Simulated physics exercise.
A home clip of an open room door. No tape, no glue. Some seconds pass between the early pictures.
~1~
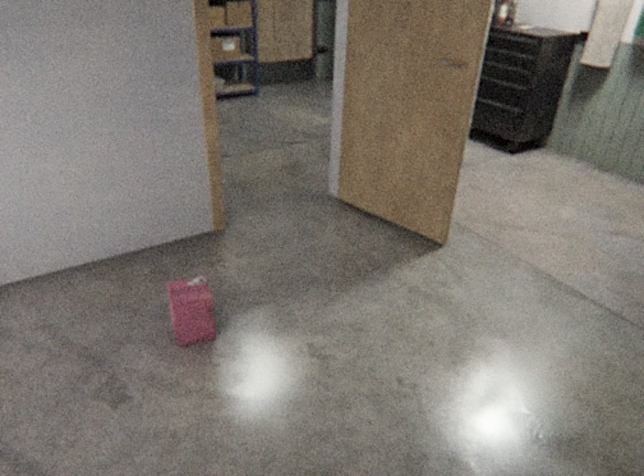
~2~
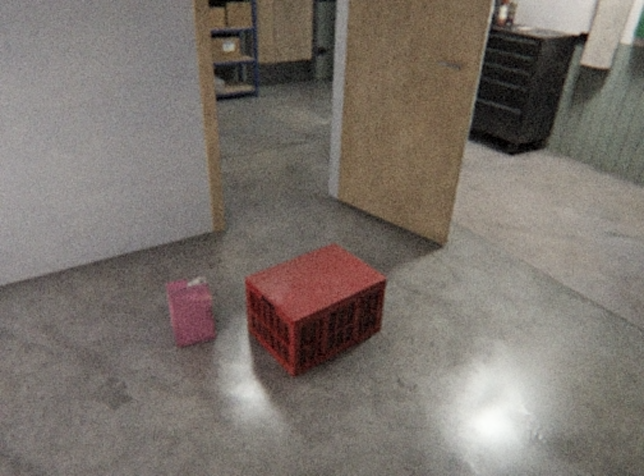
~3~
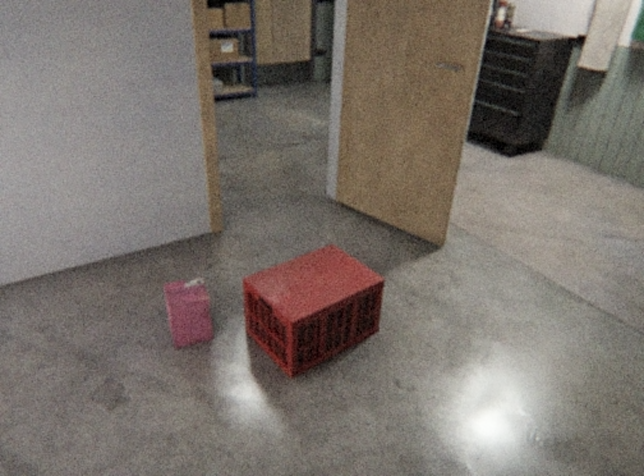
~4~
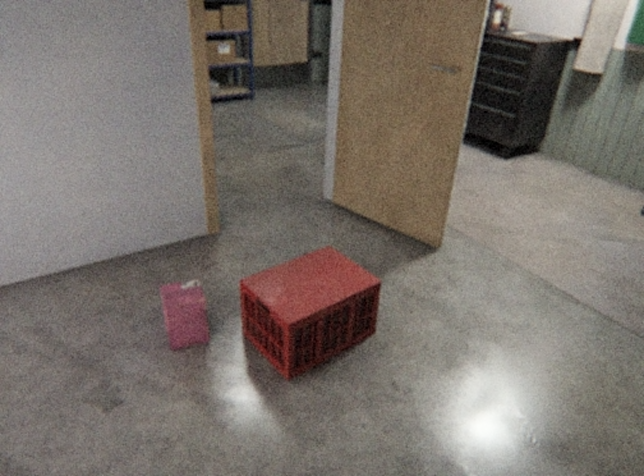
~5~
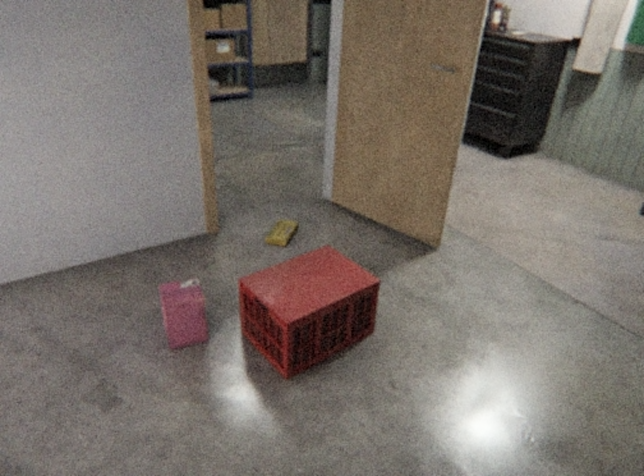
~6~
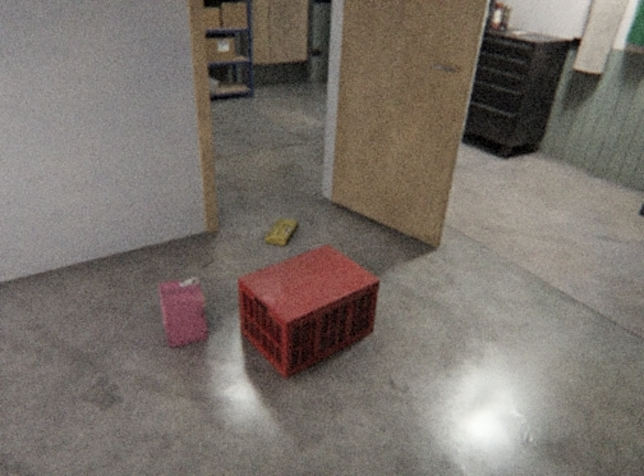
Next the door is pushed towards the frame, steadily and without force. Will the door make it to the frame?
Outcome: The door closes.
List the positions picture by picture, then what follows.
The first frame shows door wide open and still.
The second frame shows door wide open and still; red chest (316, 305); pink parcel (191, 311).
The third frame shows door wide open and still; red chest (313, 306); pink parcel (189, 312).
The fourth frame shows door wide open and still; red chest (310, 308); pink parcel (185, 314).
The fifth frame shows door wide open and still; red chest (309, 307); pink parcel (184, 313).
The sixth frame shows door wide open and still; yellow packet (282, 231); red chest (308, 306).
Then, 1.10 s on from there, open by 53°.
Then, 1.60 s on from there, open by 19°; yellow packet shifted a little near (268, 225).
In the end, open by 0°; moved from the start, yellow packet; the other 2 unmoved. At the end, from the last picture's camera, yellow packet near (249, 211).
